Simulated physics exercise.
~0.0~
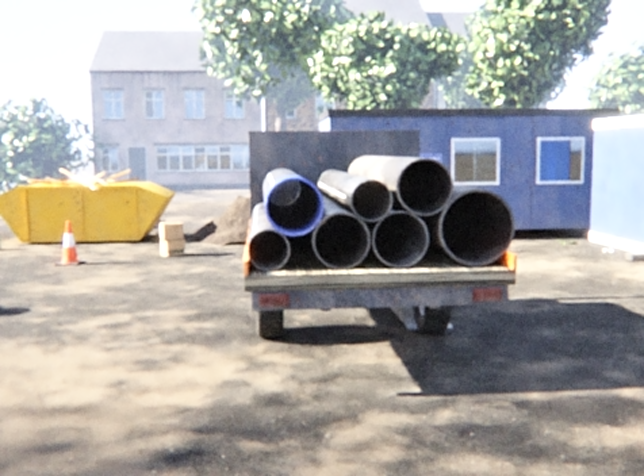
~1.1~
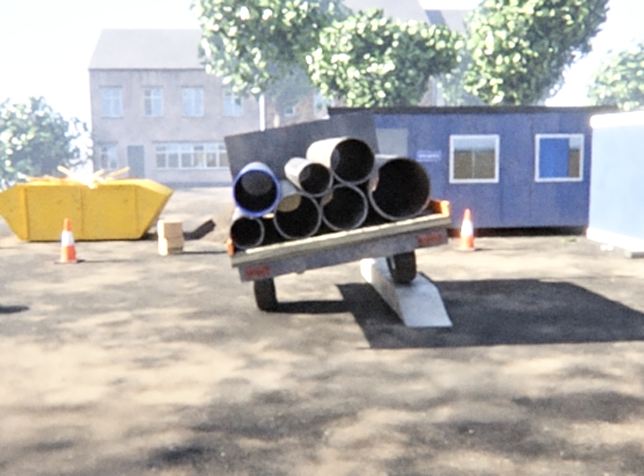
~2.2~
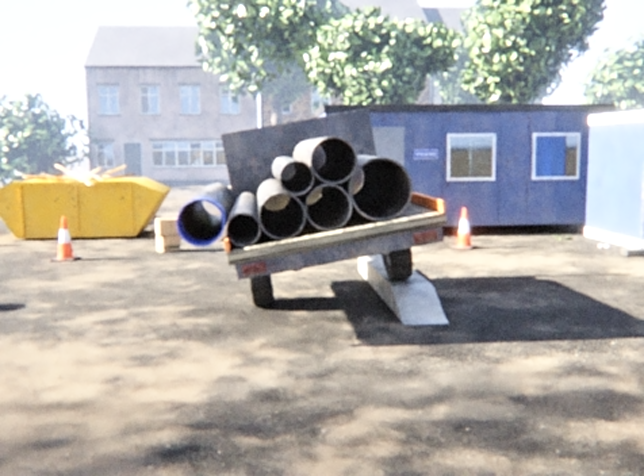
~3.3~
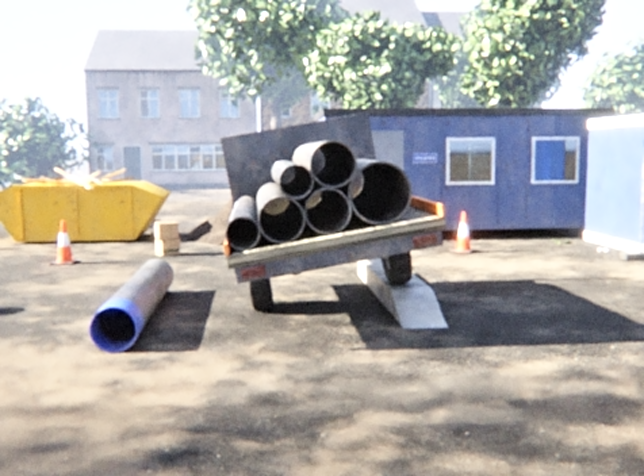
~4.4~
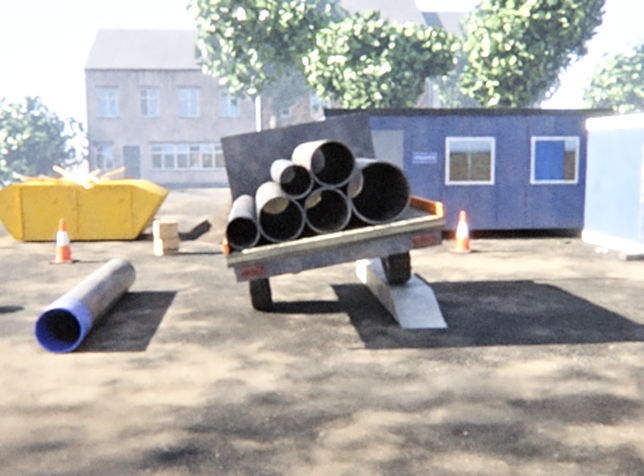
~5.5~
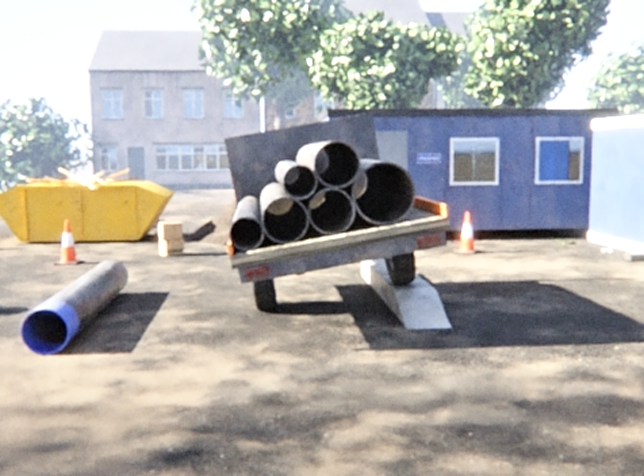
A blue-marked pipe rolls off the left of a tilting trailer and settles on the ground.
